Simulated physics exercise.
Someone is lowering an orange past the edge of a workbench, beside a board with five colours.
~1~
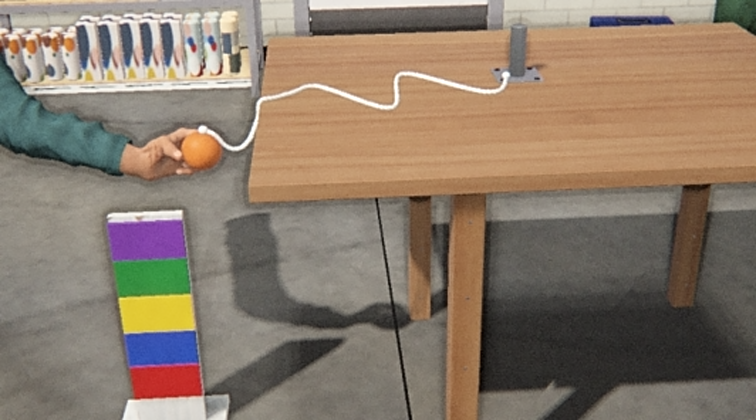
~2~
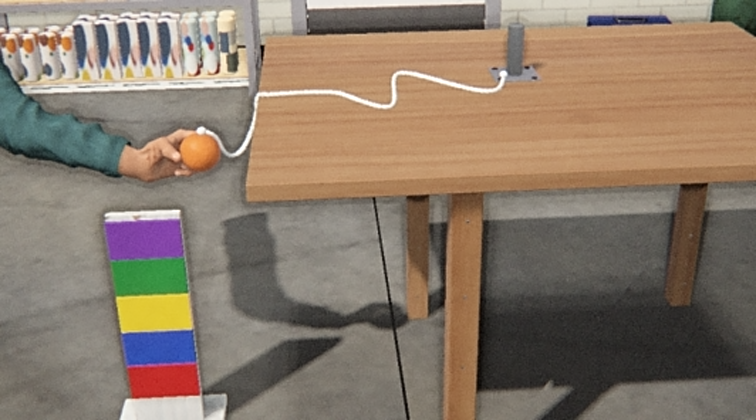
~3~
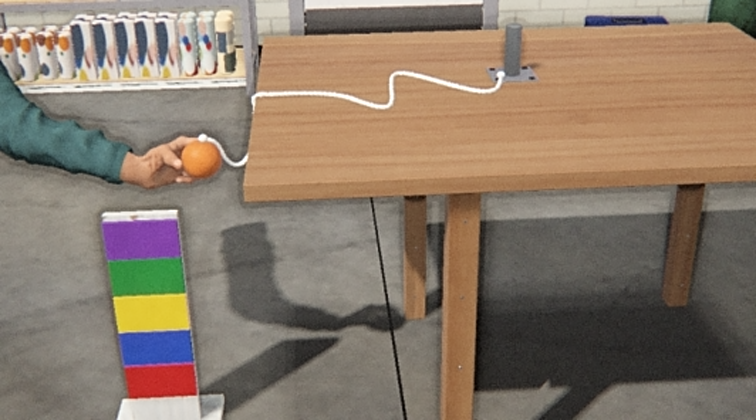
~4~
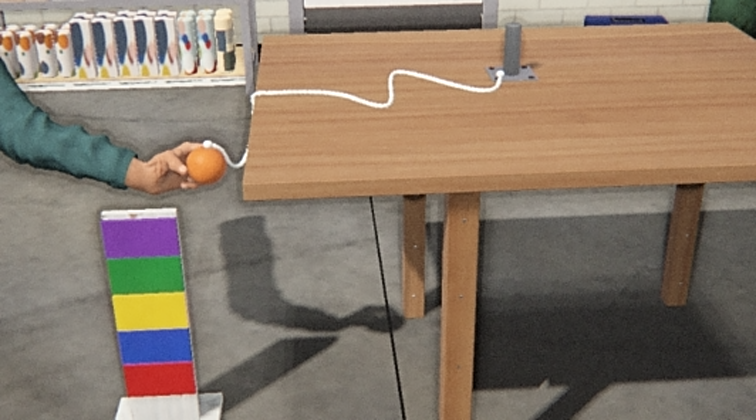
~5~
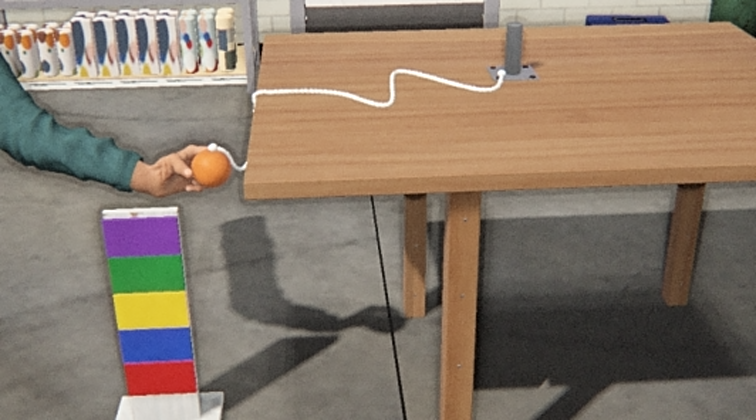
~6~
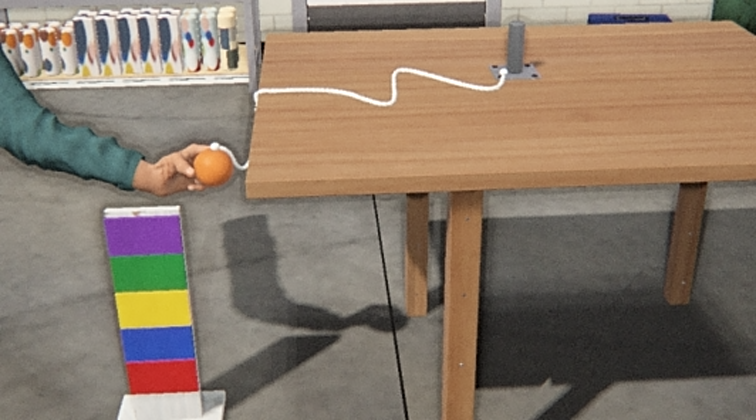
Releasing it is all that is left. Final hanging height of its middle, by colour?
Red band.
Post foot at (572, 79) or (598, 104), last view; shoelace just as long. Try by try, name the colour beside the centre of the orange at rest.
Blue; blue.
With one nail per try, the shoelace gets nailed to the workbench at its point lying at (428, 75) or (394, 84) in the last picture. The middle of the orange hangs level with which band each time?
Note: Try 1 blue; try 2 yellow.
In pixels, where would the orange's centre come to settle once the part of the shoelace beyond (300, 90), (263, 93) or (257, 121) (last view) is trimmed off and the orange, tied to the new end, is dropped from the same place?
I'd put it around (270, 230) for the first cut, (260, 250) for the second and (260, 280) for the third.
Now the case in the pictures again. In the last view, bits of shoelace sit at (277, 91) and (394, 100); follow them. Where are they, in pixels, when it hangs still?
The first lands at (270, 226), while the second lands at (258, 102).
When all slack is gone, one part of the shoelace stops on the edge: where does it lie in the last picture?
At (395, 97), roughly.
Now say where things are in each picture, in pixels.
The first picture shows orange (202, 150); purple (147, 242); green (152, 279); yellow (157, 315); blue (162, 350); red (166, 383).
The second picture shows orange (200, 152); shoelace through (497, 90) (417, 75) (395, 96) (340, 94) (256, 115).
The third picture shows orange (201, 159).
The fourth picture shows orange (206, 165); shoelace through (494, 89) (414, 74) (391, 95) (334, 94) (254, 117).
The fifth picture shows orange (211, 168).
The sixth picture shows orange (213, 167); shoelace through (497, 87) (417, 73) (395, 93) (337, 92) (257, 115).
A little later, orange near (318, 346); level with red.
Next, orange near (255, 356); level with red.
When it is over, orange near (288, 353); level with red. The red one.
